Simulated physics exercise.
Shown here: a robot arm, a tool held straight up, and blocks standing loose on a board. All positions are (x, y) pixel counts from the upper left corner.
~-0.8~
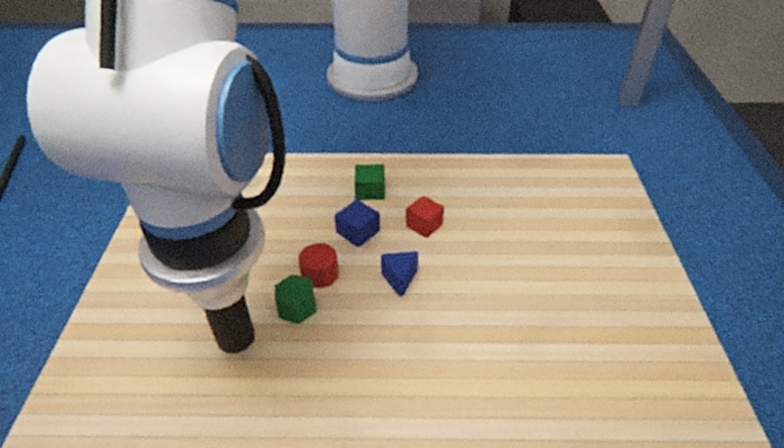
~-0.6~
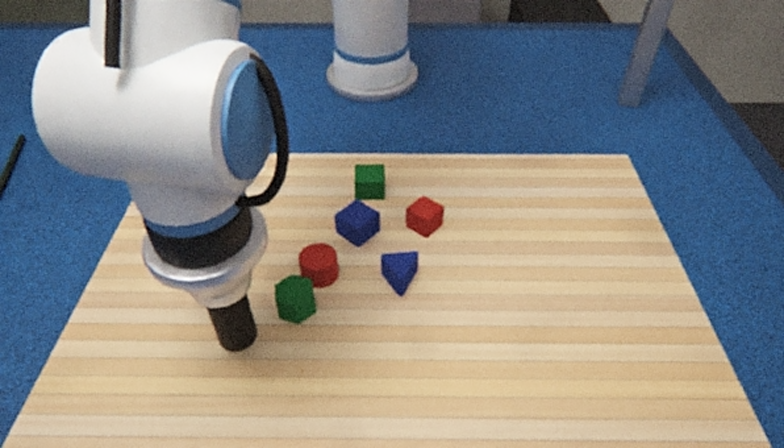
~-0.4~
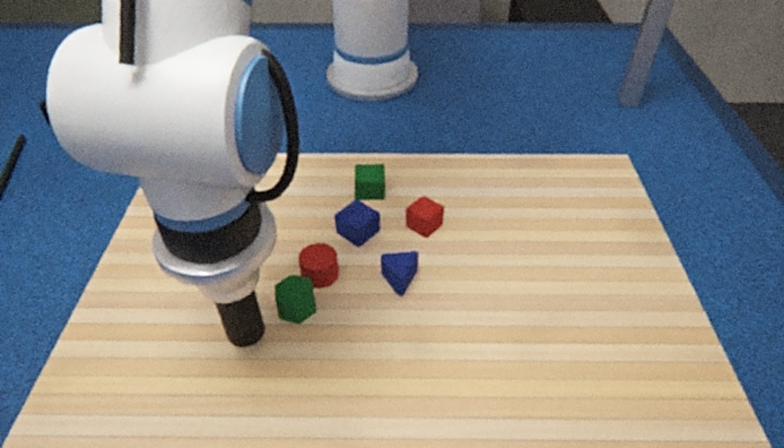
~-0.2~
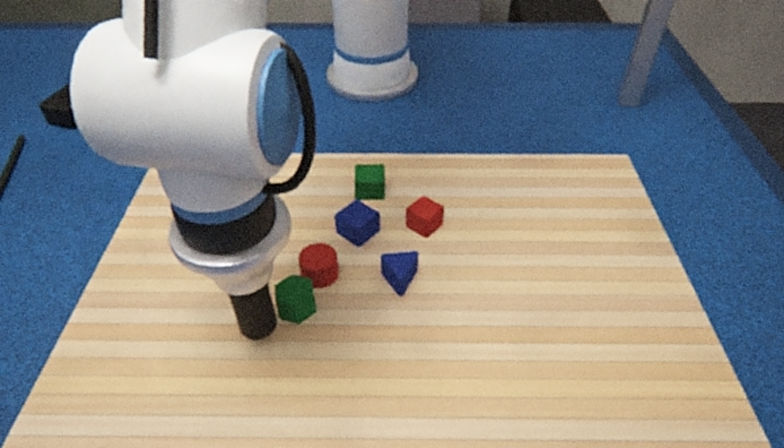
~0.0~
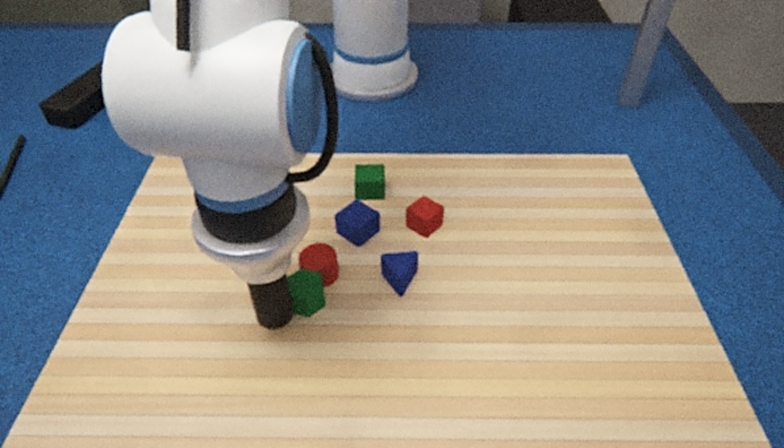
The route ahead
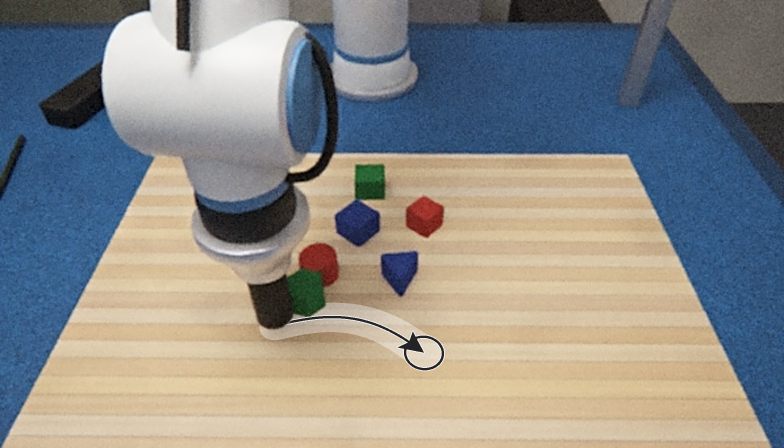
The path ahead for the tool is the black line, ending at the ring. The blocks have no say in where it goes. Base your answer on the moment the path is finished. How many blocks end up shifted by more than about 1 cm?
There will be two blocks that move more than 1 cm.
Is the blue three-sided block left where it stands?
The answer is yes.
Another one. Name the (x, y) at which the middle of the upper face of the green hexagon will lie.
At pixel (341, 270).
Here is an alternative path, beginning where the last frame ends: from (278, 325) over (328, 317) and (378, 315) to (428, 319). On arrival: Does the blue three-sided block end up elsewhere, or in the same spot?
At the end of the path, it will still be in place.
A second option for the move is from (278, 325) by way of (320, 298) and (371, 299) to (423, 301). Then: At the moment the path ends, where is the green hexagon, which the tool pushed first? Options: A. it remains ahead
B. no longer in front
I'll go with B - no longer in front.
Path on the board, from (278, 325) over (330, 317) and (380, 326) to (424, 353).
The first path, step by step. One third of the way, tool (330, 307); green hexagon (338, 270), turned 55° anticlockwise; red disc (325, 244).
Two thirds of the way, tool (380, 316); green hexagon (341, 270), turned 65° anticlockwise; red disc (325, 244).
At the end, tool (425, 343); green hexagon (341, 270), turned 65° anticlockwise; red disc (325, 244); blue three-sided block in place.
